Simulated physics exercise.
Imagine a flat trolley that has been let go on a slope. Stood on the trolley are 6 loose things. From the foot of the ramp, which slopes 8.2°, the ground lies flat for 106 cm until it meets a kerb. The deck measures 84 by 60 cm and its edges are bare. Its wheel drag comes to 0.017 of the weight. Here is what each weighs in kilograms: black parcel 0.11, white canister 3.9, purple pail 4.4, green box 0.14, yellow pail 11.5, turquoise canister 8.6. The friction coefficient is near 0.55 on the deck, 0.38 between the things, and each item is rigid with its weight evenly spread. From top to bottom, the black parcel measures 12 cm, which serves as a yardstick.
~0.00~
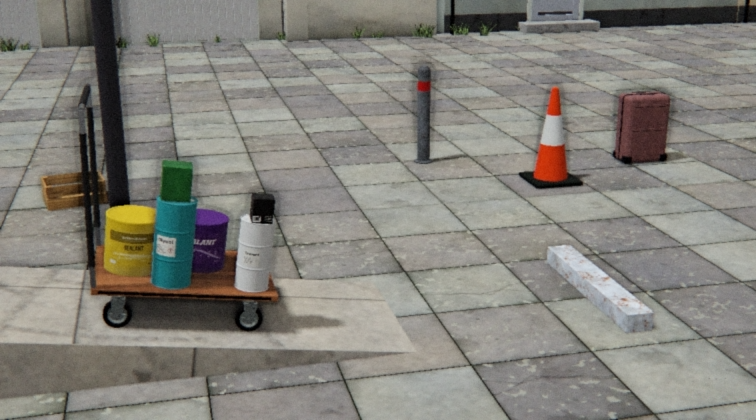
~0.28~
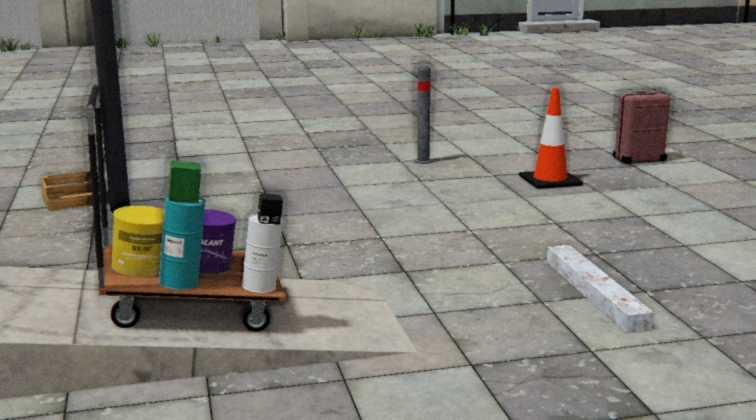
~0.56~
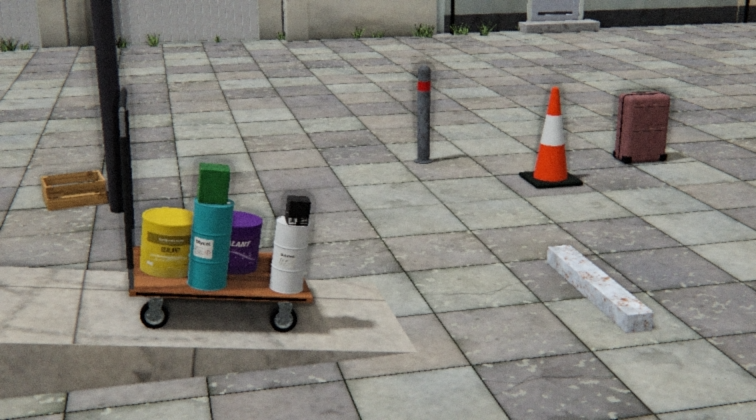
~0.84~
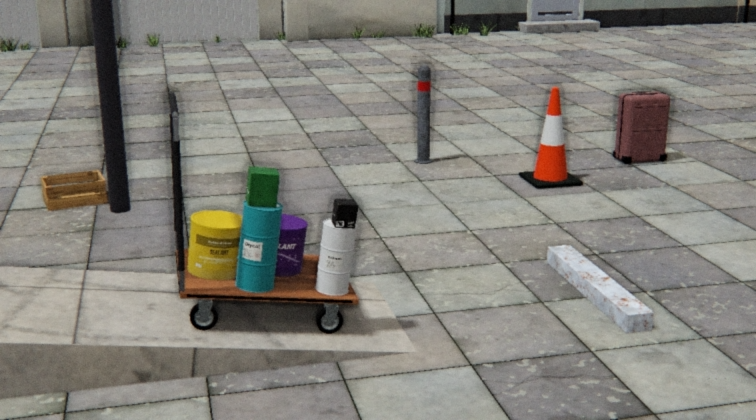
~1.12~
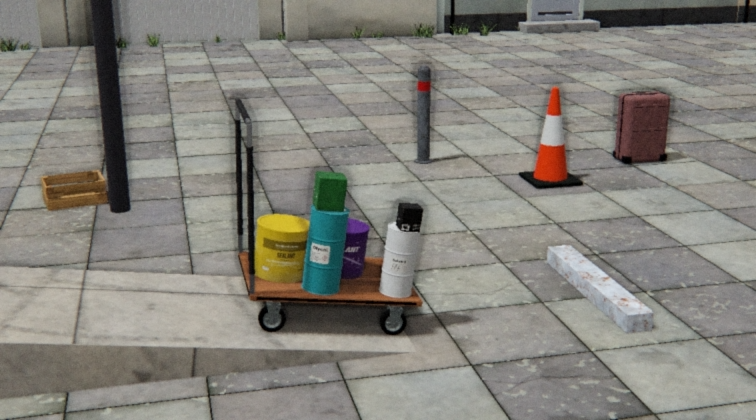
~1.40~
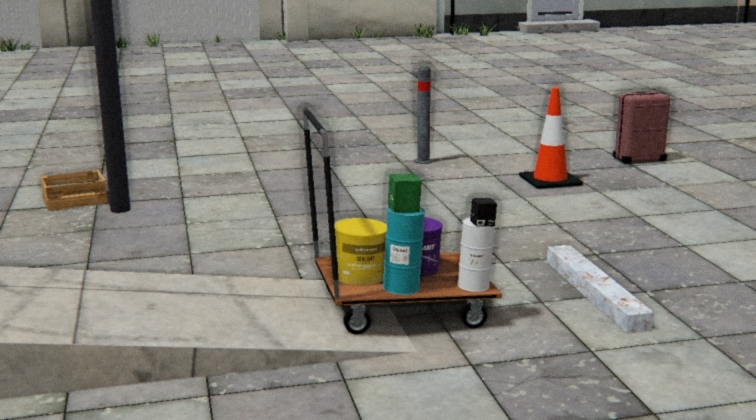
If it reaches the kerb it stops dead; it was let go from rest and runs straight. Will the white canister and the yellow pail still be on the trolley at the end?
In the end white canister: Off. Yellow pail: On.
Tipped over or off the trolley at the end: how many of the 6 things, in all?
I get 4.
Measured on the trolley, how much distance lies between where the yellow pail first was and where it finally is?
Around 18 centimetres.
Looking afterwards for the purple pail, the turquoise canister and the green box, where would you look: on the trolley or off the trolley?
Afterwards, the purple pail stays on its support, the turquoise canister stays on its support, and the green box leaves its support.
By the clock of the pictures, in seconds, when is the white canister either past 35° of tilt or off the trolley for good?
About 1.9 seconds.
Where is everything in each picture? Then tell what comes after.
In the first frame, 173 cm to the kerb; white canister (255, 253); yellow pail (134, 241).
In the second frame, 170 cm to the kerb; green box (185, 182); turquoise canister (182, 241).
In the third frame, 157 cm to the kerb; black parcel (298, 211); purple pail (235, 242).
In the fourth frame, 135 cm to the kerb; green box (262, 187); turquoise canister (259, 245).
In the fifth frame, 103 cm to the kerb; black parcel (409, 217).
In the sixth frame, 63 cm to the kerb; white canister (476, 254); yellow pail (360, 251).
Around 2.00 s, trolley at the kerb; black parcel and white canister now off the trolley; yellow pail shifted 16 cm near (510, 244); green box tipped 14° against what carries it.
Around 2.30 s, trolley at the kerb; green box now off the trolley; yellow pail shifted 17 cm near (512, 243); turquoise canister tipped 57° against what carries it.
Finally (3.7 s), off the trolley, black parcel, white canister and green box; on their side or leaning hard on the trolley, turquoise canister; not toppled but over 10 cm from the start, purple pail and yellow pail. Final places as that camera would see them, white canister near (660, 290), yellow pail near (512, 243).
